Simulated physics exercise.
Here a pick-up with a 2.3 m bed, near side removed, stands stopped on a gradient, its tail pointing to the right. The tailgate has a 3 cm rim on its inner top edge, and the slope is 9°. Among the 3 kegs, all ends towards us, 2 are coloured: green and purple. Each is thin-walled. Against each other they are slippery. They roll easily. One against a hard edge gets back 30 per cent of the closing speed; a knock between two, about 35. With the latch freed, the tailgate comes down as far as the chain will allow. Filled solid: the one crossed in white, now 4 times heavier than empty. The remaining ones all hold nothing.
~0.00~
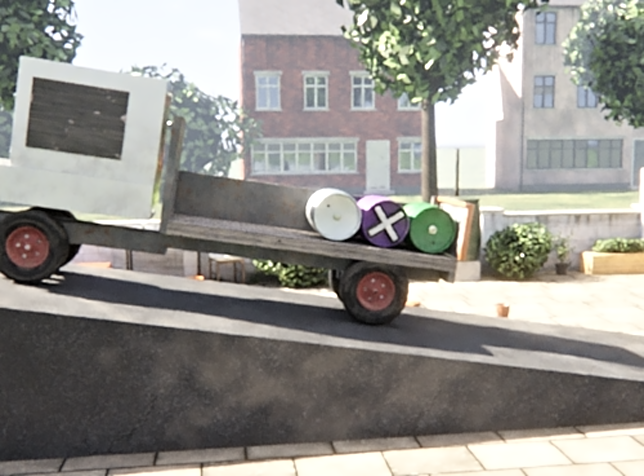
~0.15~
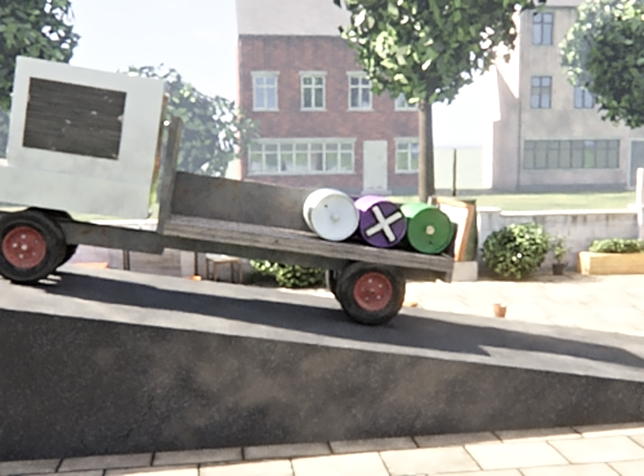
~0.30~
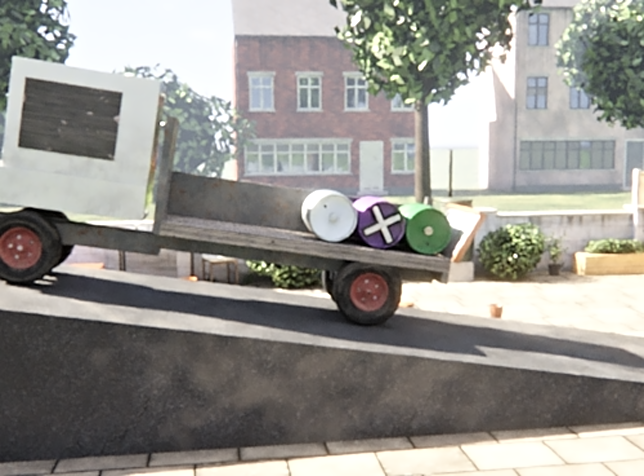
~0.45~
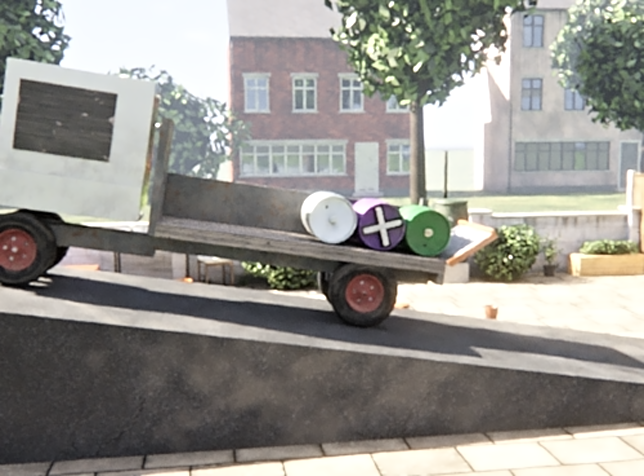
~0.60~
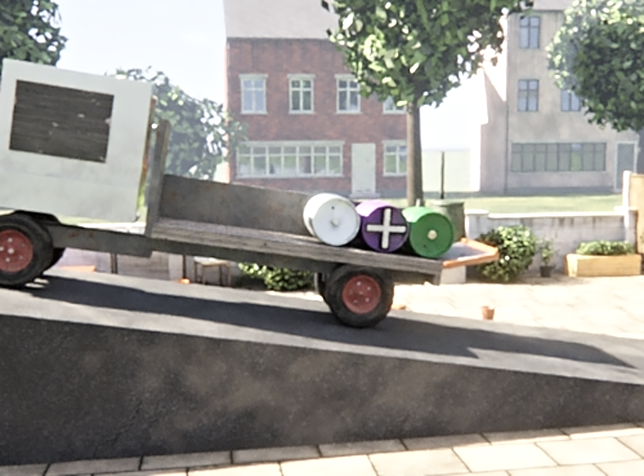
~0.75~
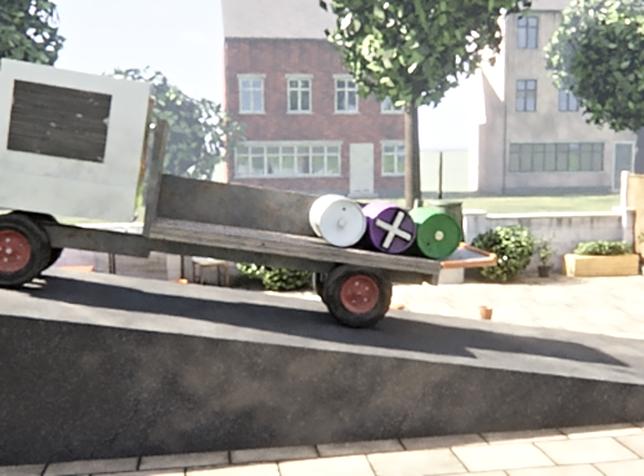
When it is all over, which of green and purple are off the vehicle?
The green keg gets away, the purple is held.
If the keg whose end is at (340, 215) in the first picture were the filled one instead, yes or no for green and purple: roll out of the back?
Then green yes, purple yes.
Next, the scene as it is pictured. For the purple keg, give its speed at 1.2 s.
Speed: Around 0.7 m/s.
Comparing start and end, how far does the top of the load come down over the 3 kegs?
Some 10 centimetres.
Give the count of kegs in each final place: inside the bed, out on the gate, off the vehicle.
Counts in the order asked: 1, 1, 1.
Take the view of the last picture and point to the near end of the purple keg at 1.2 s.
I'd point to somewhere near (428, 235).
By 1.2 s, green is on the gate, 30 cm past the hinge, rolling right; purple is on the bed, 10 cm short of the hinge, rolling right; 0 of 3 are out.
By 1.6 s, green is dropping off the gate; purple is on the gate, 15 cm past the hinge, rolling right; 1 of 3 is out.
Finally (3.7 s), green is out on the ground; purple is on the gate, 5 cm past the hinge; 1 of 3 is out.
